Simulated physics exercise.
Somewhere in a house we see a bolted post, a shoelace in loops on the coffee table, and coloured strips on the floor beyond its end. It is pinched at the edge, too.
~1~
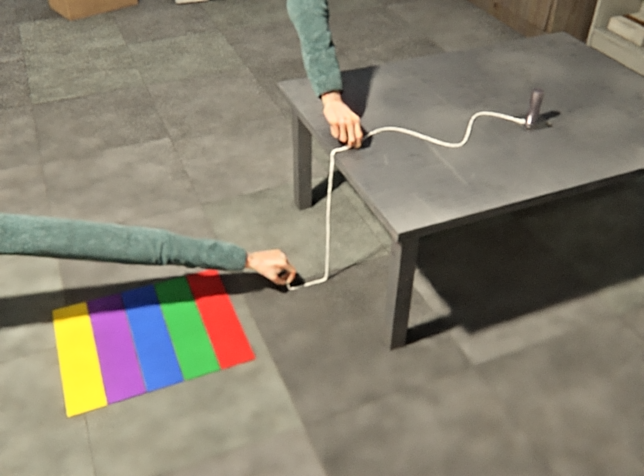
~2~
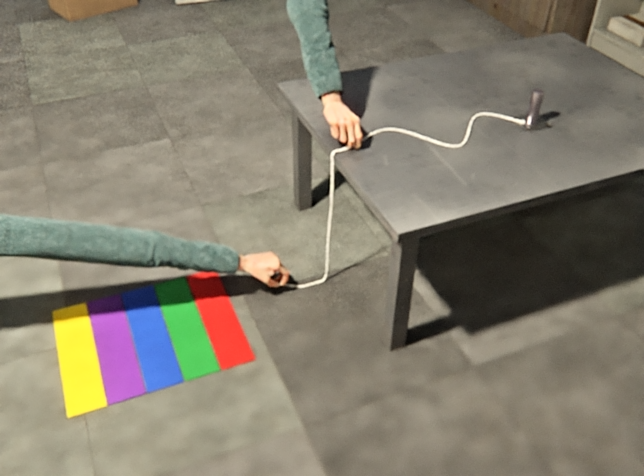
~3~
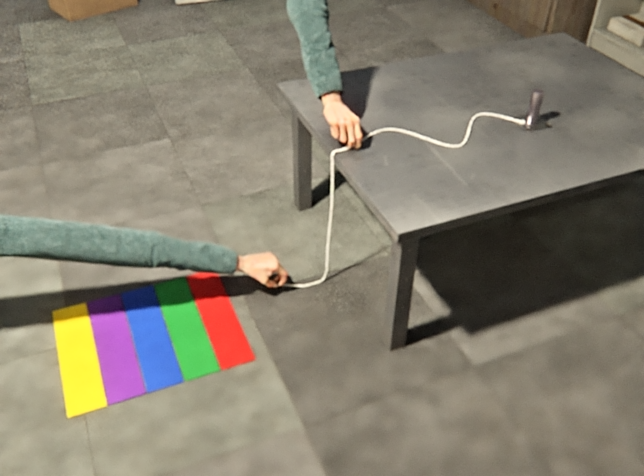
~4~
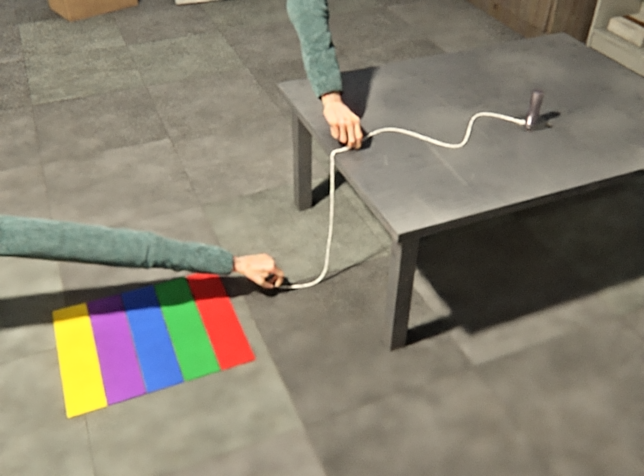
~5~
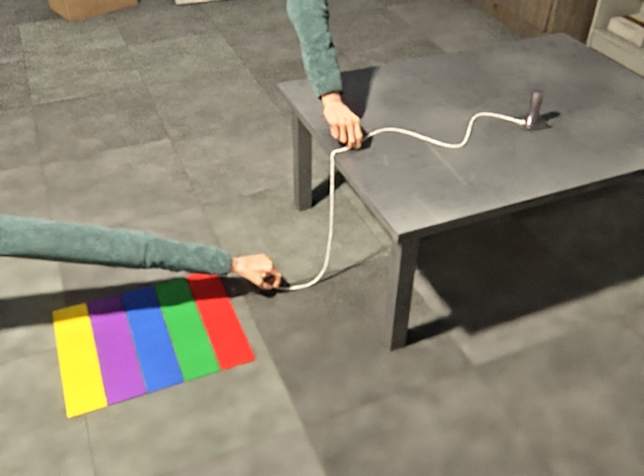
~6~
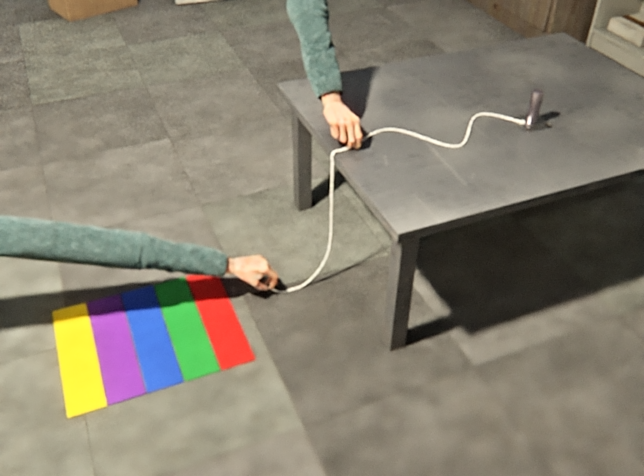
A hand at lower left, in a teal sleeve, pinches the free end of a white shoelace and draws it slightly leftward in a small, slow movement, while a second hand keeps the lace pinched at the table's edge. The lace winds across a dark grey coffee table from a small upright object. Seen from above by a still camera, red, green, blue, purple and yellow strips lie on grey floor tiles.
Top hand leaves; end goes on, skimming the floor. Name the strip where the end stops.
Purple.
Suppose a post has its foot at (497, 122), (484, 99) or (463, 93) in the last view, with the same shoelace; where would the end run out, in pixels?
Roughly (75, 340), (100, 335) and (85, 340).
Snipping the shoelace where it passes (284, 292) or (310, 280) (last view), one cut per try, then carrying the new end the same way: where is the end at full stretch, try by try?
Case by case it comes to about (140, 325) and then about (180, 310).
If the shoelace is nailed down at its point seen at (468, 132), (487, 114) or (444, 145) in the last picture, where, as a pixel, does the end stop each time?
The places are (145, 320), (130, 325) and (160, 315).
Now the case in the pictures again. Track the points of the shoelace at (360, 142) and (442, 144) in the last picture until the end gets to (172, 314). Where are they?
Taking them in turn, (327, 182) and then (399, 140).
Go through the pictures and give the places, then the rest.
The first picture shows end (287, 281); red (231, 346); green (196, 356); blue (160, 367); purple (123, 378); yellow (84, 390).
The second picture shows end (280, 284); shoelace through (492, 115) (464, 143) (397, 130) (339, 151) (331, 213) (327, 268).
The third picture shows end (278, 284).
The fourth picture shows end (275, 285); shoelace through (492, 115) (464, 143) (398, 130) (340, 151) (332, 212) (326, 269).
The fifth picture shows end (273, 286).
The sixth picture shows end (269, 287); shoelace through (492, 115) (464, 143) (397, 130) (339, 151) (331, 213) (320, 269).
A little later, end near (172, 314); over green.
Next, end near (134, 324); over blue.
When it is tight, end near (112, 330); over purple. It gets as far as the purple strip.
